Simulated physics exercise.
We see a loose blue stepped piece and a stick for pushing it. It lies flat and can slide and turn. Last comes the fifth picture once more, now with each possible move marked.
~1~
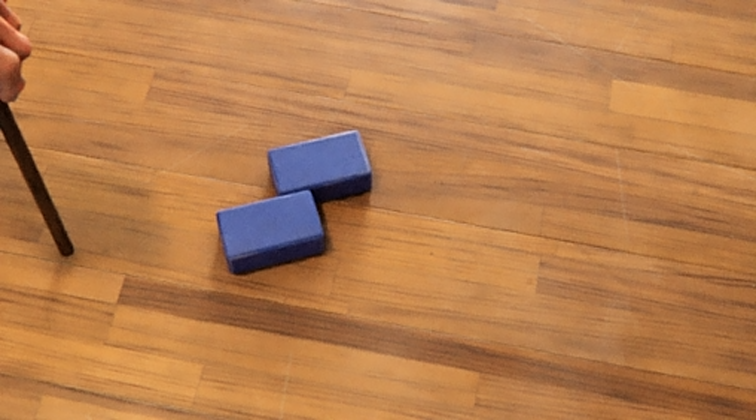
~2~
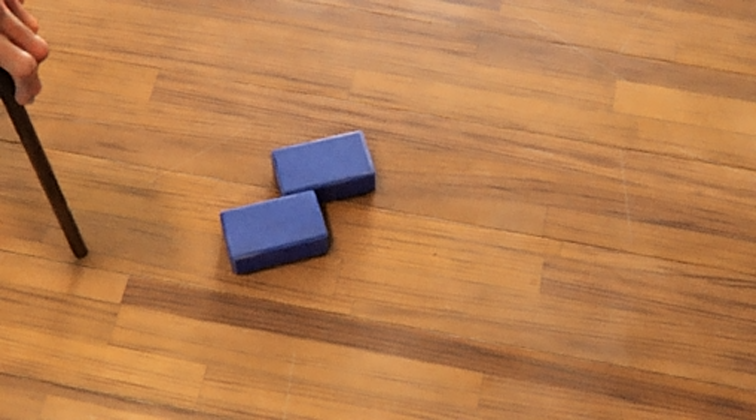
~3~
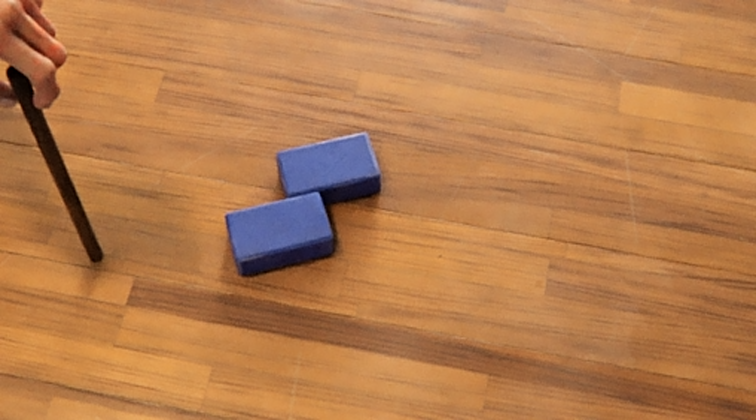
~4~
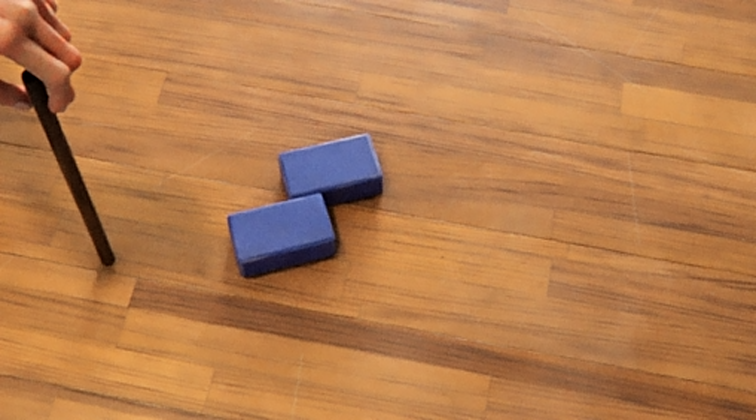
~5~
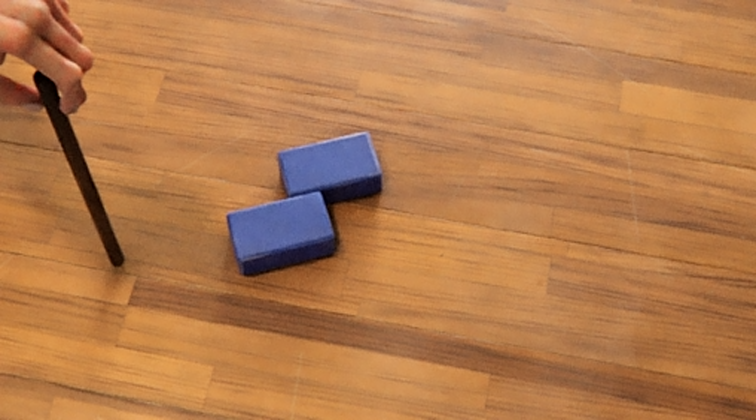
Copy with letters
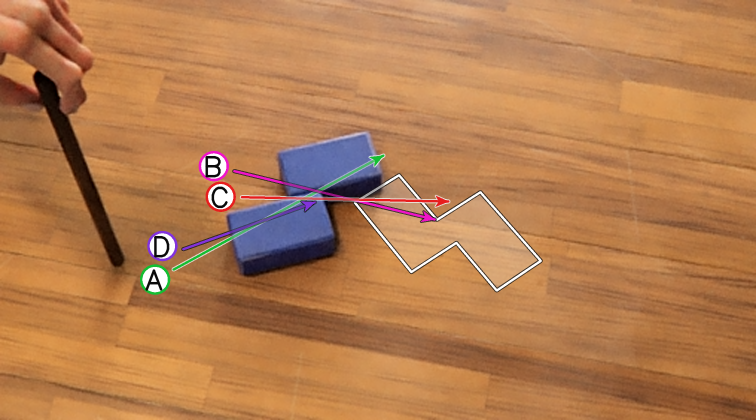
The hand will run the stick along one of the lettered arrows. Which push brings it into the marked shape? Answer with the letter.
It ends in the outline with C.
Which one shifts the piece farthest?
That is A.
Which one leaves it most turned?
B.
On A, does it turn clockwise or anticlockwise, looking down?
On that stroke, clockwise.
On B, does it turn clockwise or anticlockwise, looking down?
It turns clockwise.
On the marked copy, A from (174, 270) to (383, 156); B from (234, 171) to (435, 220); C from (242, 197) to (449, 202); D from (183, 249) to (315, 202).
With C. Early on, foot of the stick (316, 200), piece (371, 174).
Further on, foot of the stick (391, 201), piece (447, 199).
At the end, foot of the stick (449, 203), piece (488, 223); it fills the outline.
As for the rest, A leaves the piece out of the outline, at (507, 120); B leaves the piece out of the outline, at (449, 253); D leaves the piece out of the outline, at (424, 136).
